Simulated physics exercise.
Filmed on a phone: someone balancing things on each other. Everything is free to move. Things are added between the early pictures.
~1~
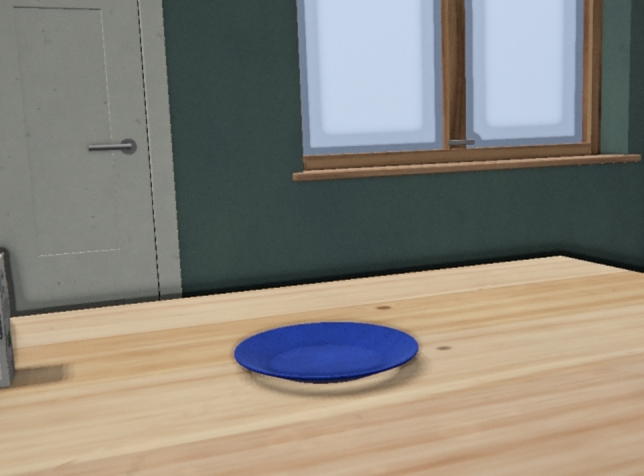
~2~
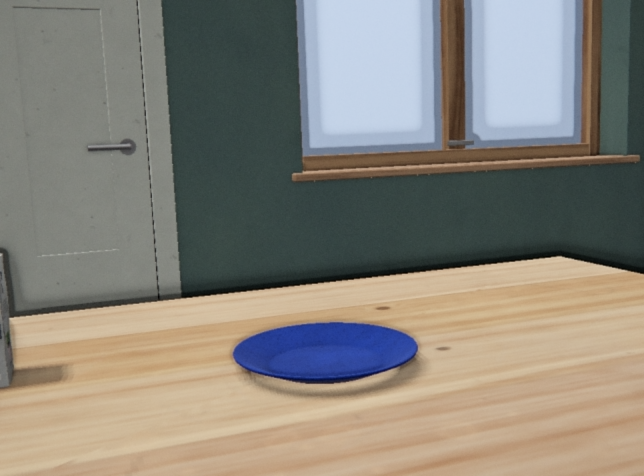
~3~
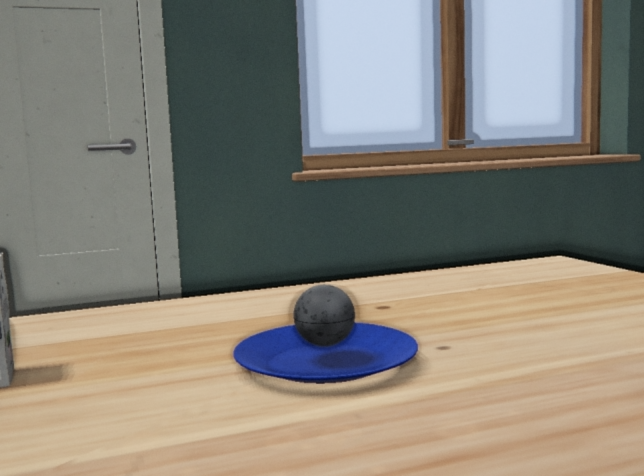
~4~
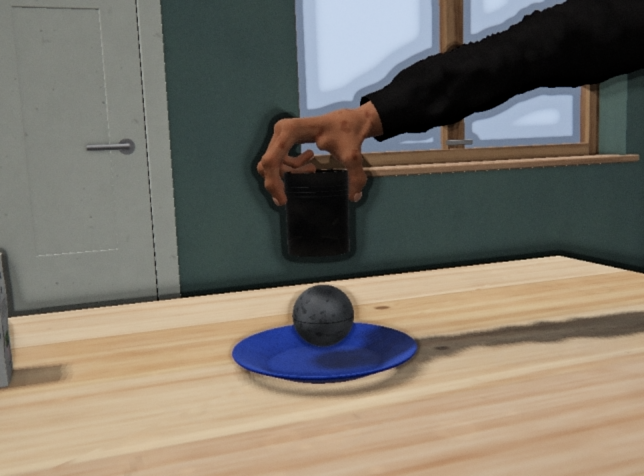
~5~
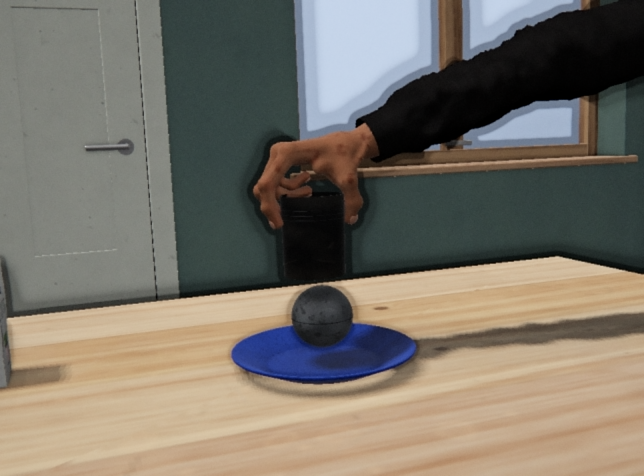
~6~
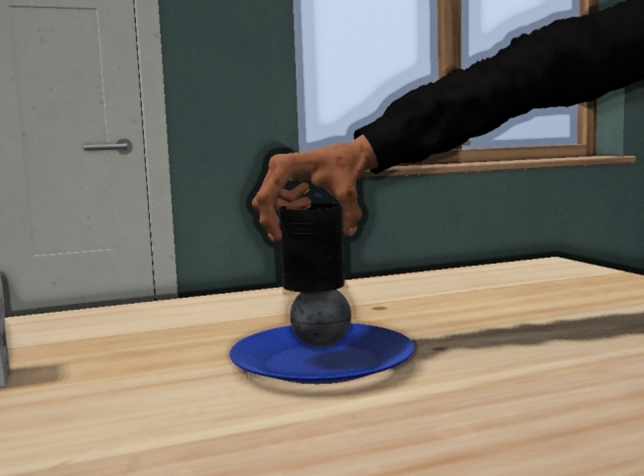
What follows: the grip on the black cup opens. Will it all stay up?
It comes apart.
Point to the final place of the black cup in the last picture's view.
At about (128, 354).
Then, 0.40 s later than the last frame, black cup tilted by 50° near (273, 268).
Then, 0.50 s later than the last frame, black cup now fallen.
Then, 0.70 s later than the last frame, things are still on the move.
Then, 1.80 s later than the last frame, nothing new.
When it is over, fallen, black cup; the other 3 as before. End places, in pixels of the last picture, black cup near (129, 354). The pile gives way.
